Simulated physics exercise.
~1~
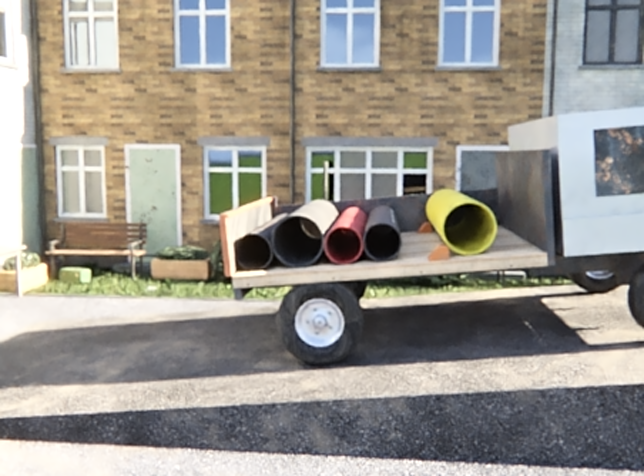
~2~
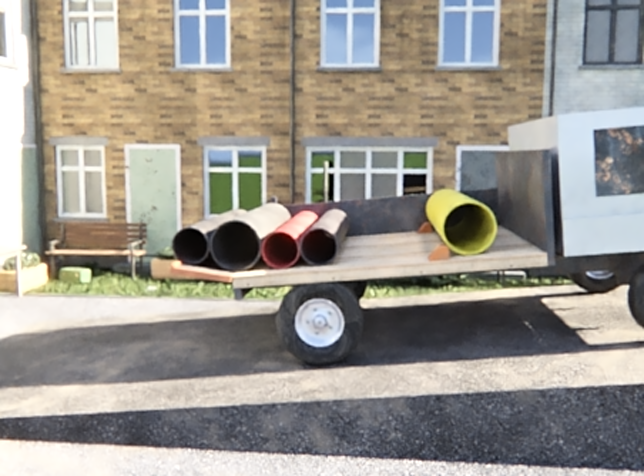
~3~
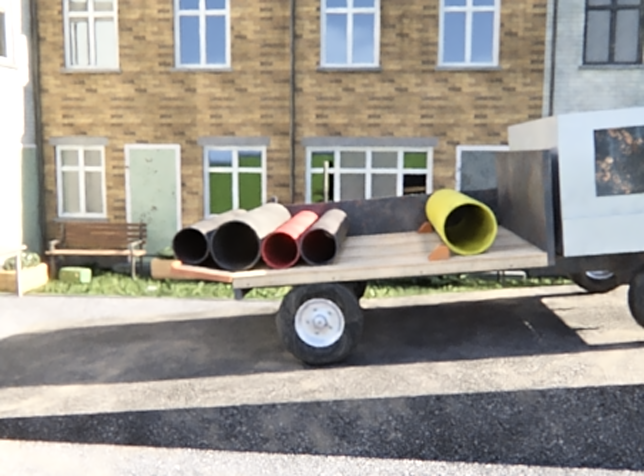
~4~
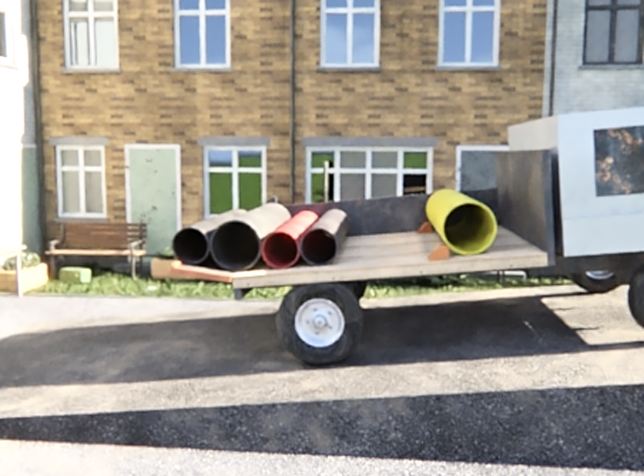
Four pipes, one of them red, rolled left along a parked truck's sloping bed as its tailgate swung down, then stopped in a row with the end ones on the lowered gate, while the yellow pipe stayed behind its orange chock.
